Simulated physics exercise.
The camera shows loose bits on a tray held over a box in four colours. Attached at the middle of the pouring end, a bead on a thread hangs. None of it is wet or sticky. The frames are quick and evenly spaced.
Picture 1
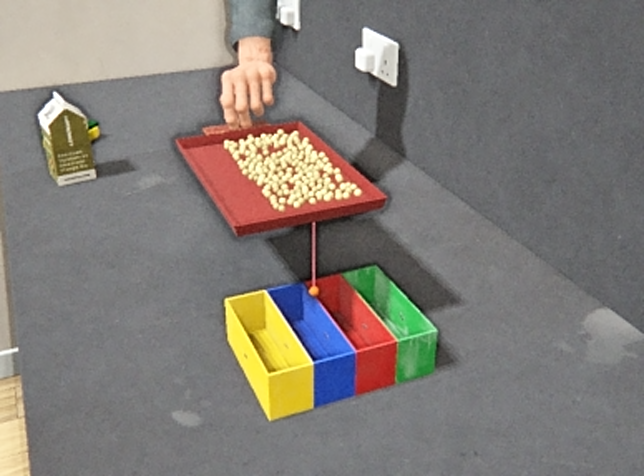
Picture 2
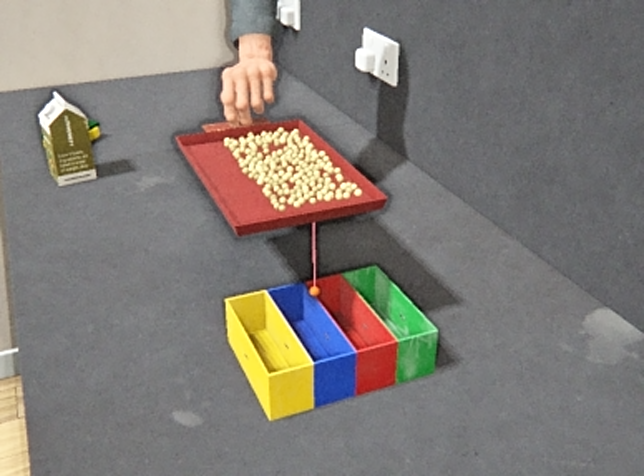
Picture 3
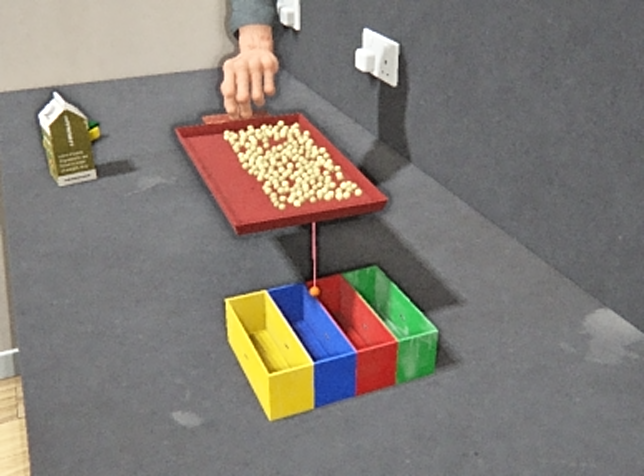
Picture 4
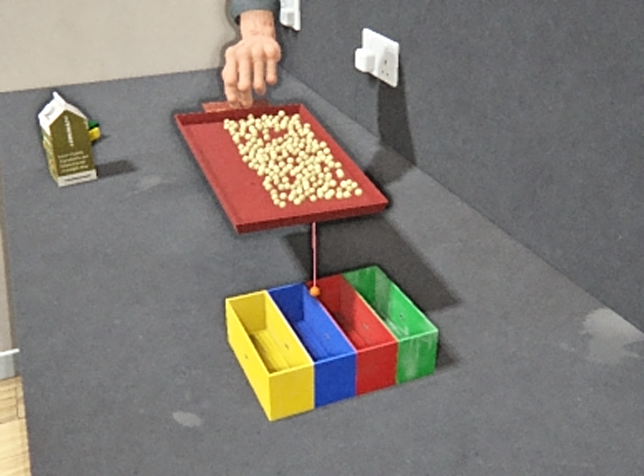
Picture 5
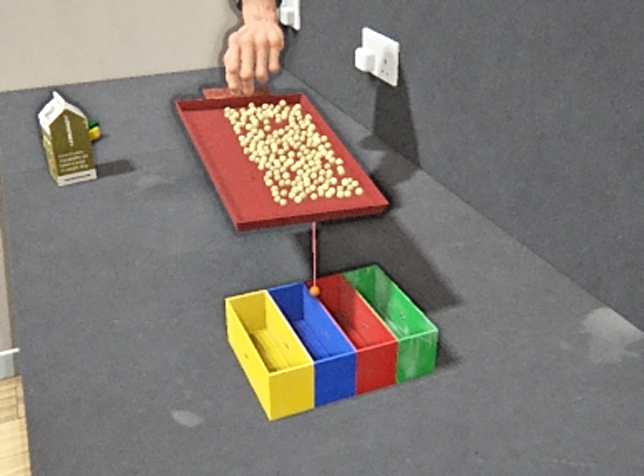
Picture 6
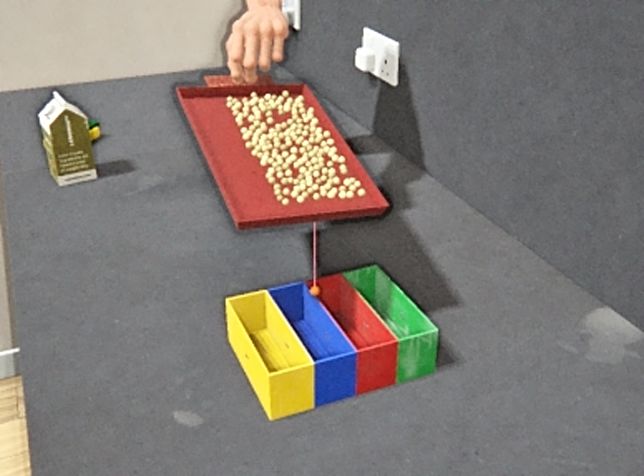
A hand reaches in from the top and holds the far edge of a red tray of pale soya beans above a dark grey worktop, seen from above at an angle by a still camera. Below, a bead hangs on a thread over a box with yellow, blue, red and green cells, with a carton at left and wall sockets behind. The hand steadily raises the tray's far end, and the pouring end tilts slightly lower at the right.
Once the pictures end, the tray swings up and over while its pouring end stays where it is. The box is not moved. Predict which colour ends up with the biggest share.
The biggest share goes to green.
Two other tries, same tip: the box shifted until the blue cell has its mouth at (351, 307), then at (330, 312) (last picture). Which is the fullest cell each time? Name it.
Try one goes to that red cell; try two goes to that red cell.
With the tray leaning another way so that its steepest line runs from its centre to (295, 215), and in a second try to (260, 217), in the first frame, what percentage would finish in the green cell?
The first gives 10 %, the second 0 %.
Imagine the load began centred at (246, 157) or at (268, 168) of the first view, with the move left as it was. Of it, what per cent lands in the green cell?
First case: Close to 60 %; second case: Close to 60 %.
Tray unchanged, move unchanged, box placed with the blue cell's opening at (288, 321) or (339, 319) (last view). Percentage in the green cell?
Respectively 50 percent and 30 percent.
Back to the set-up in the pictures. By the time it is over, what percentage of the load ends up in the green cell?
About 70 %.
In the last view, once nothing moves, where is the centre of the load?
I'd place the middle at about (385, 342).
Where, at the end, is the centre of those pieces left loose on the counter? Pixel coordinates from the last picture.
Somewhere near (473, 334), I think.
Soon, tray tipped steeply; nearly all on the tray; a stray few in the red cell; a stray few in the green cell; a small part falling or outside the box.
A while on, tray tipped right over; about half on the tray; about a quarter in the green cell; a small part in the red cell; a stray few in the blue cell; about a quarter falling or outside the box.
Towards the end, tray tipped past a quarter turn; about two thirds in the green cell; about a quarter in the red cell; a stray few in the blue cell; a stray few in the yellow cell; a small part falling or outside the box.
Finally, tray tipped past a quarter turn; about two thirds in the green cell; about a quarter in the red cell; a stray few in the blue cell; a stray few in the yellow cell; a small part outside the box.
